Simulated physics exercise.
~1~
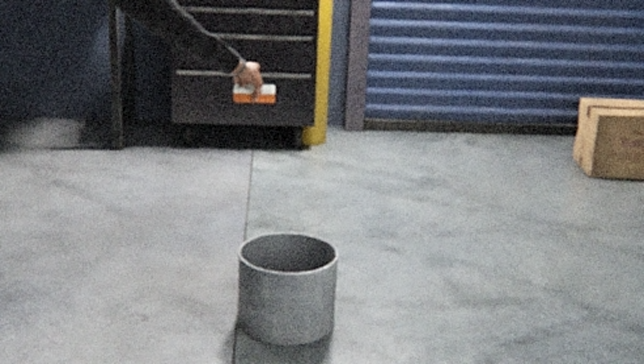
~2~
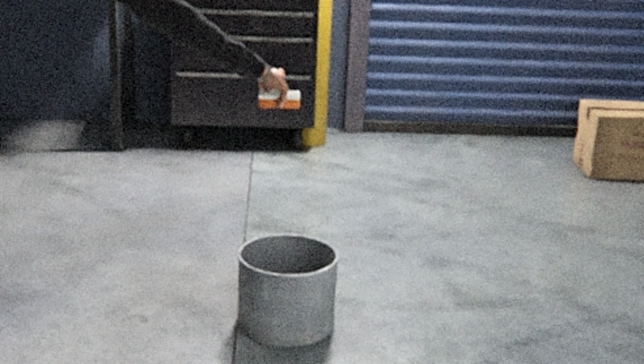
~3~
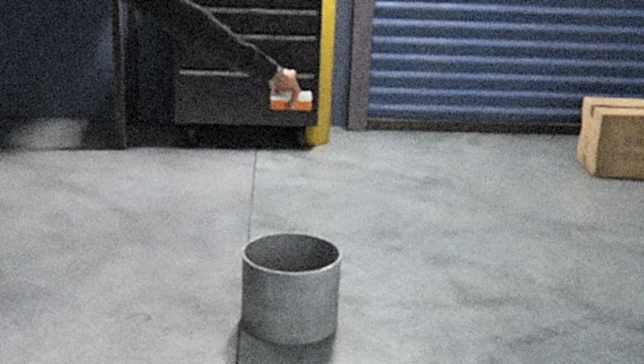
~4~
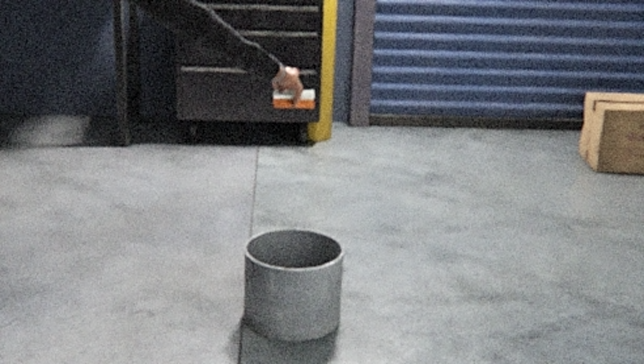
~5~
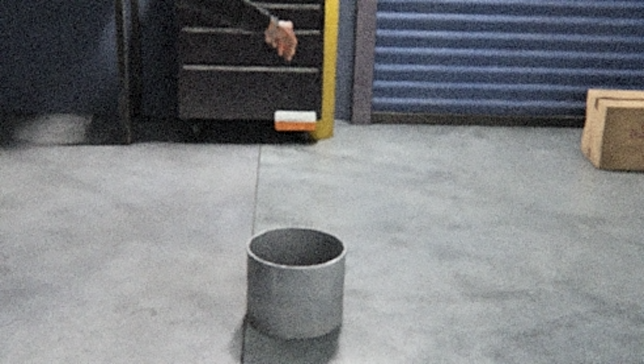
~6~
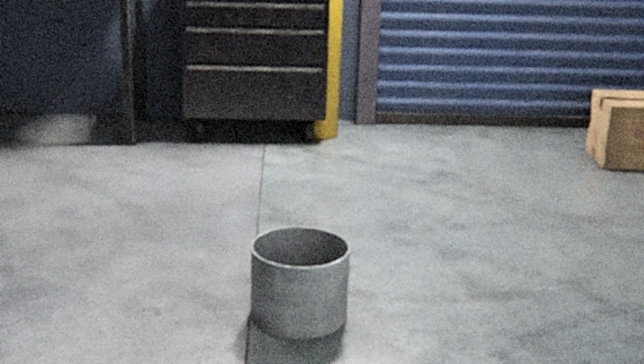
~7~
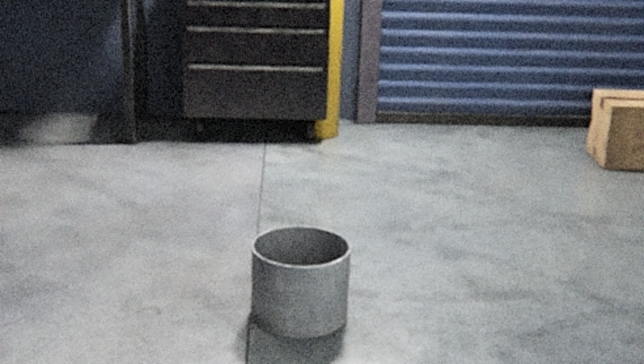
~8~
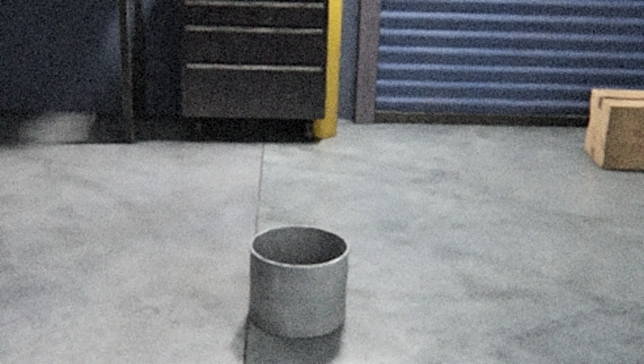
In a garage, a hand moves right and drops an orange sponge into a gray container.
